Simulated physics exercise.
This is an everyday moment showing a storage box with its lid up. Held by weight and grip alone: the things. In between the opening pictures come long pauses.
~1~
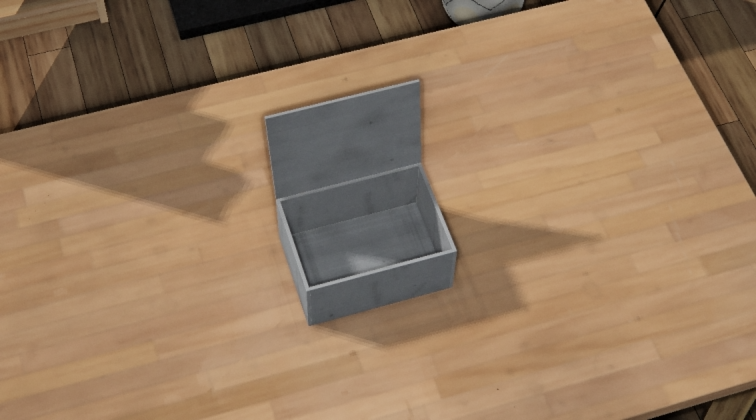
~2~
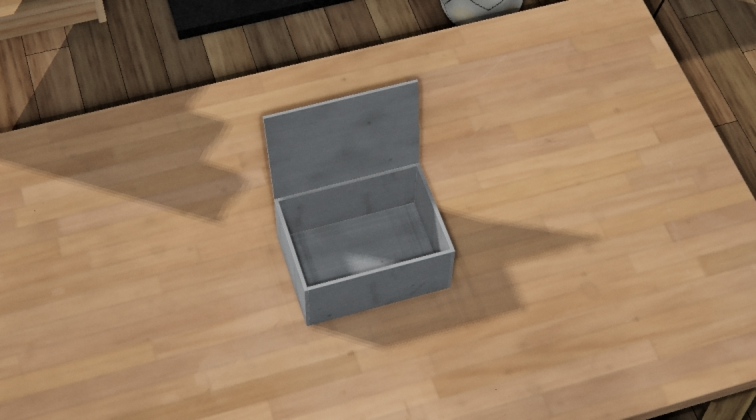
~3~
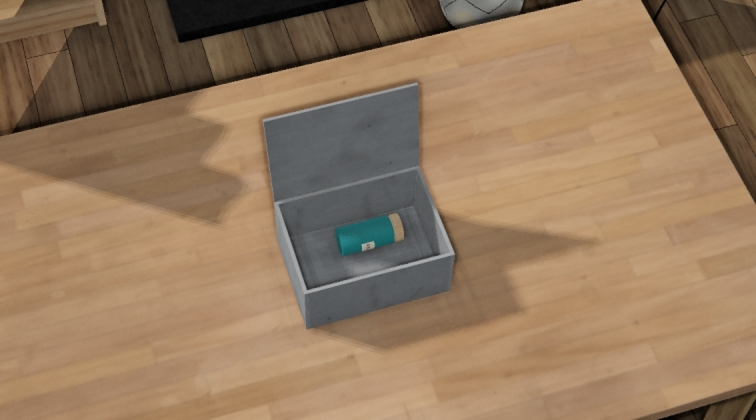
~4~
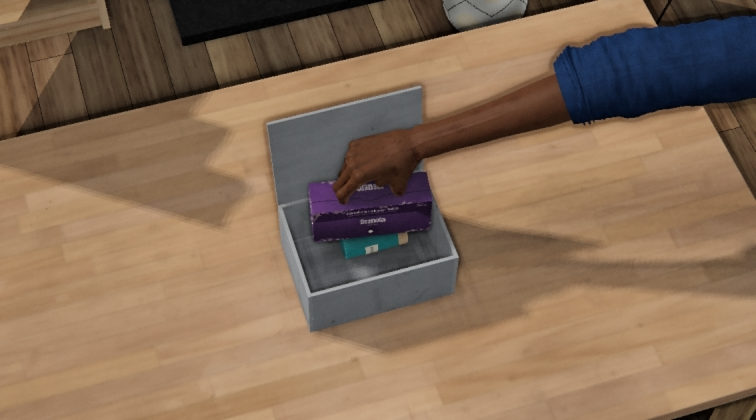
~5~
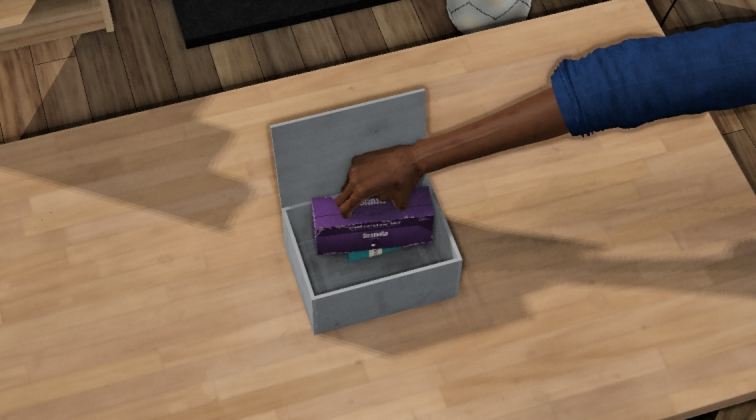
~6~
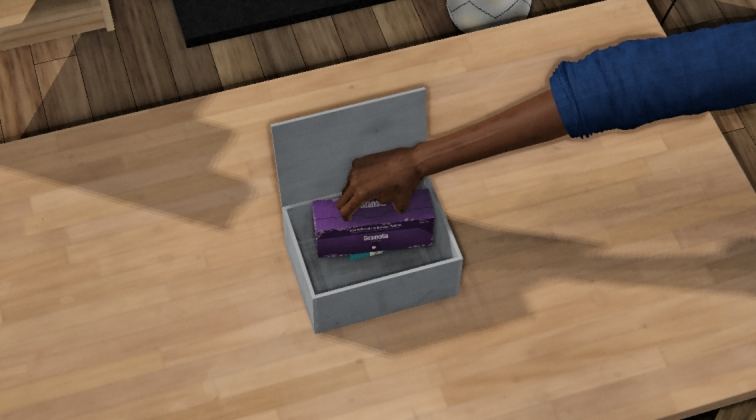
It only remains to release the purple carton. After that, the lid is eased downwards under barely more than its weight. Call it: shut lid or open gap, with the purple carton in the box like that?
Shut lid.
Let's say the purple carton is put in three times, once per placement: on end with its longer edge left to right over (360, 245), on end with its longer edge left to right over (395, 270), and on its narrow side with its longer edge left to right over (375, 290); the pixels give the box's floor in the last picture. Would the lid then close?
The lid won't shut the first time, won't shut the second time and does shut the third time.
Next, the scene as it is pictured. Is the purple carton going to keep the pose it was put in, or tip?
Result: It leans over.
Then, 0.80 s past the last view, lid starting down; purple carton on its side near (379, 272); turquoise shaker displaced a little.
Then, 1.60 s past the last view, lid 57° above the rim; purple carton on its side near (379, 272); turquoise shaker displaced a little.
Then, 2.10 s past the last view, lid 19° above the rim; purple carton on its side near (379, 272); turquoise shaker displaced a little.
Finally, lid shut; down or leaning hard in the box, purple carton; turquoise shaker still in place. Final places as the last picture's camera would see them, purple carton near (379, 272).
